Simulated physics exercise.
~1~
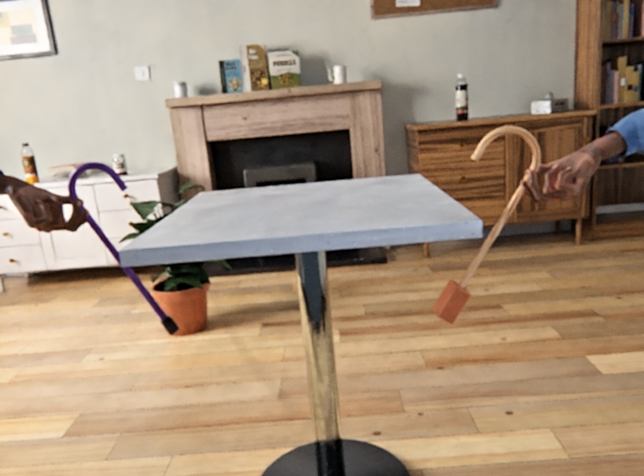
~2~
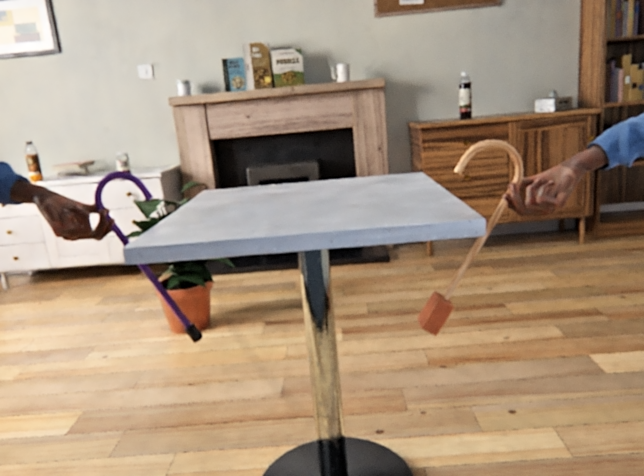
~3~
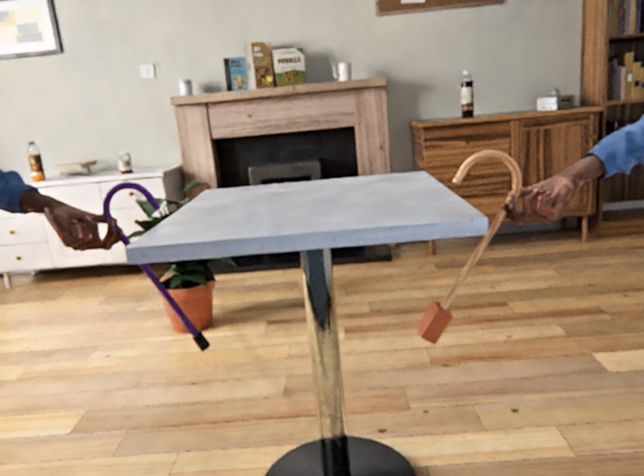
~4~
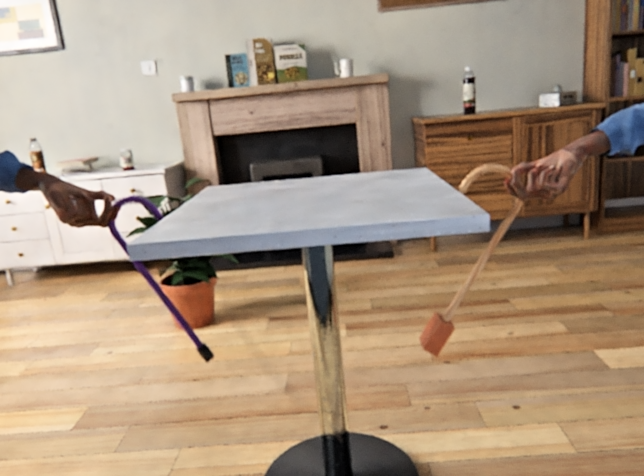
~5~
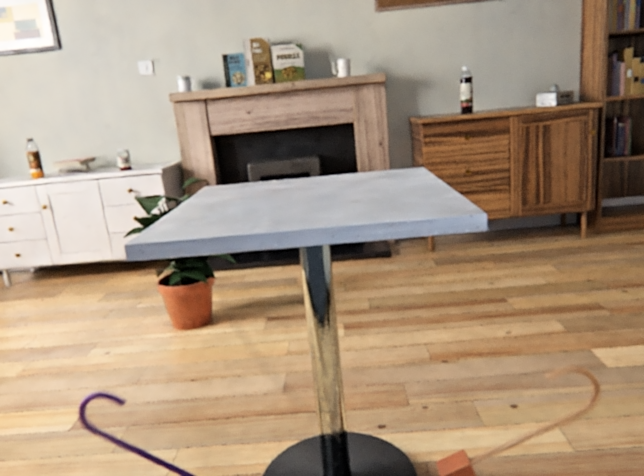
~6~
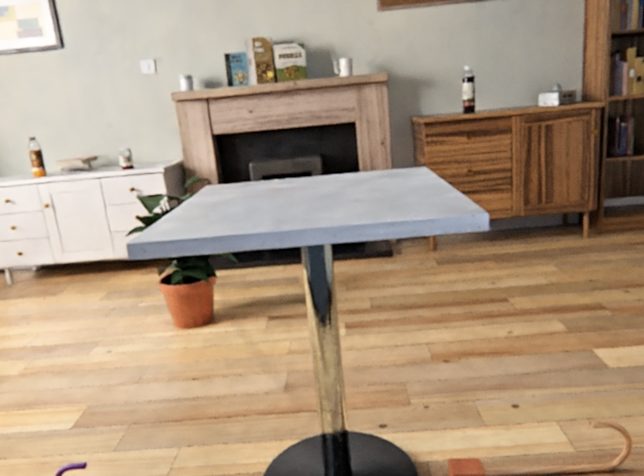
The clip opens on a pale square table in a living room, with a hand on the left holding a purple cane and a hand on the right holding an orange, curved-handled brush. The hands bring both things in toward the table's side edges, their curved handles near the tabletop and their lower ends hanging below it. Next, the items sink slightly, with the hands still close to the handles. Then the hands are gone, and both things have dropped well below the table, tilting as they fall. At the end, the brush lies on the wooden floor at the lower right, while only the purple cane's tip shows at the lower left.
